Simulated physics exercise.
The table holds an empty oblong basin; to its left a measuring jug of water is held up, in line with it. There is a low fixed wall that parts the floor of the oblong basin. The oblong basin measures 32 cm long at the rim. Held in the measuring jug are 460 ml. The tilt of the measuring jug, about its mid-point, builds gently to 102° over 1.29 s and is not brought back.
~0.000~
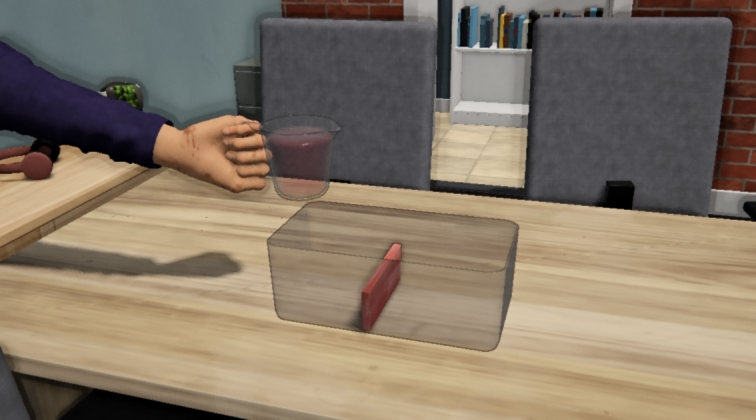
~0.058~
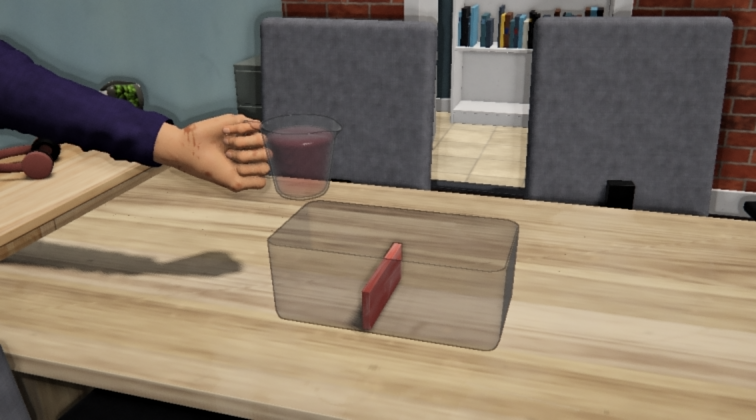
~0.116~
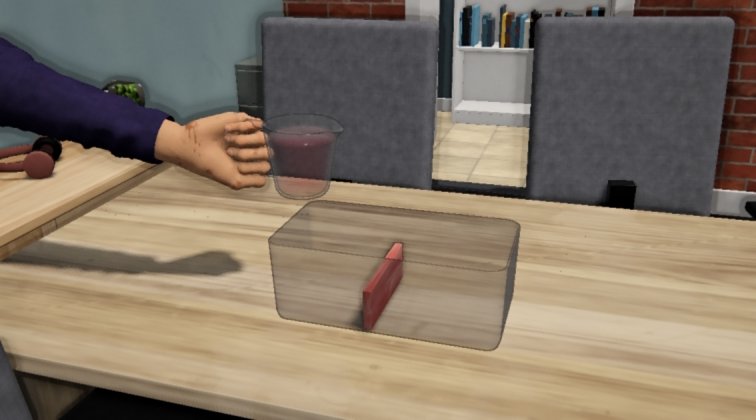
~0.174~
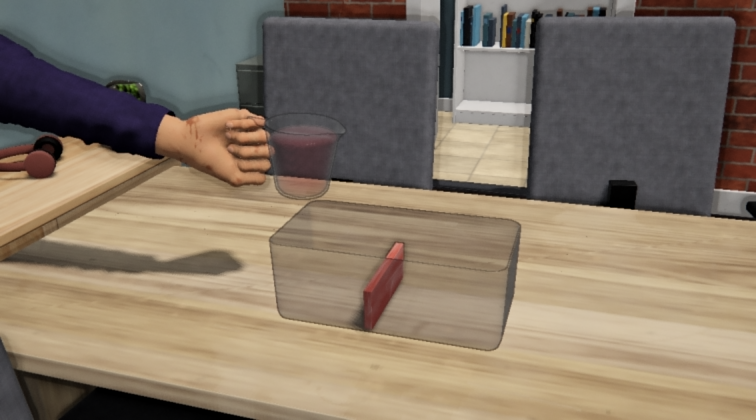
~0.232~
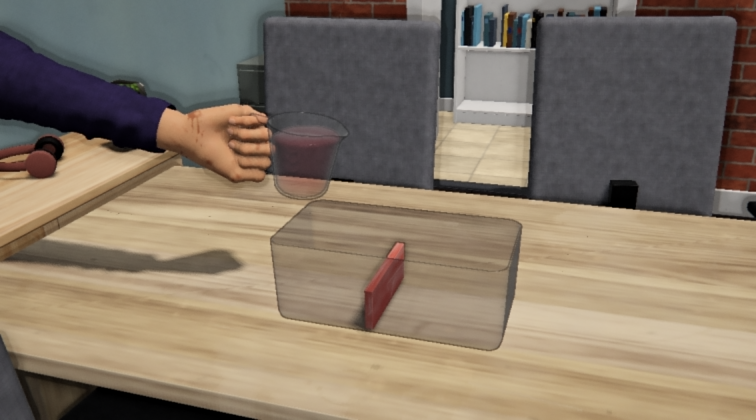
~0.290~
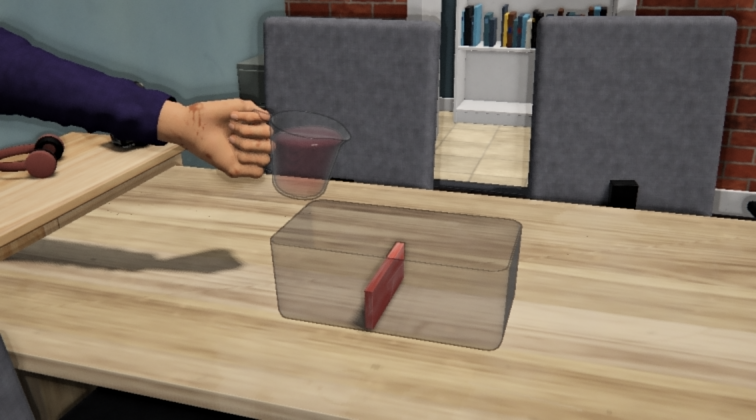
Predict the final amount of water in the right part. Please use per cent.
The right part ends with roughly 53 per cent.
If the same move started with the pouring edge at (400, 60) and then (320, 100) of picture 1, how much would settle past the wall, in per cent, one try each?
Try 1: Approx. 95 %; try 2: Approx. 15 %.
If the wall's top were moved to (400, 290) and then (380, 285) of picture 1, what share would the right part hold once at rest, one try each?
15 then 70 %.
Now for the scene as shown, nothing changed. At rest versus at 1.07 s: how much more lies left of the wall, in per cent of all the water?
It comes to near 24 per cent.
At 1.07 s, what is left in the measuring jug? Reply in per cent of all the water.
Near 16 percent, more or less.
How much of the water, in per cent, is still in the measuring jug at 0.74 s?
I reckon about 70 in a hundred is still held.
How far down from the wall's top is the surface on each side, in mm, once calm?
Near 50 mm for the left and near 52 mm for the right.
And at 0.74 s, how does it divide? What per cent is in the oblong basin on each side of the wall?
I'd say some 1 in a hundred on the left and 12 on the right.
Then, 0.74 s in, the tilt is 63° and 71 per cent is still to pour, 1 is left of the wall and 11 right of it.
Then, 1.07 s in, the tilt is 95° and 16 per cent is still to pour, 23 is left of the wall and 51 right of it.
Then, 1.41 s in, the tilt is 102° and 0 per cent is still to pour, 46 is left of the wall and 53 right of it.
Then, 1.79 s in, the tilt is 102° and 0 per cent is still to pour, 46 is left of the wall and 53 right of it.
Finally, 46 per cent lies left of the wall, 53 right of it and 1 outside.
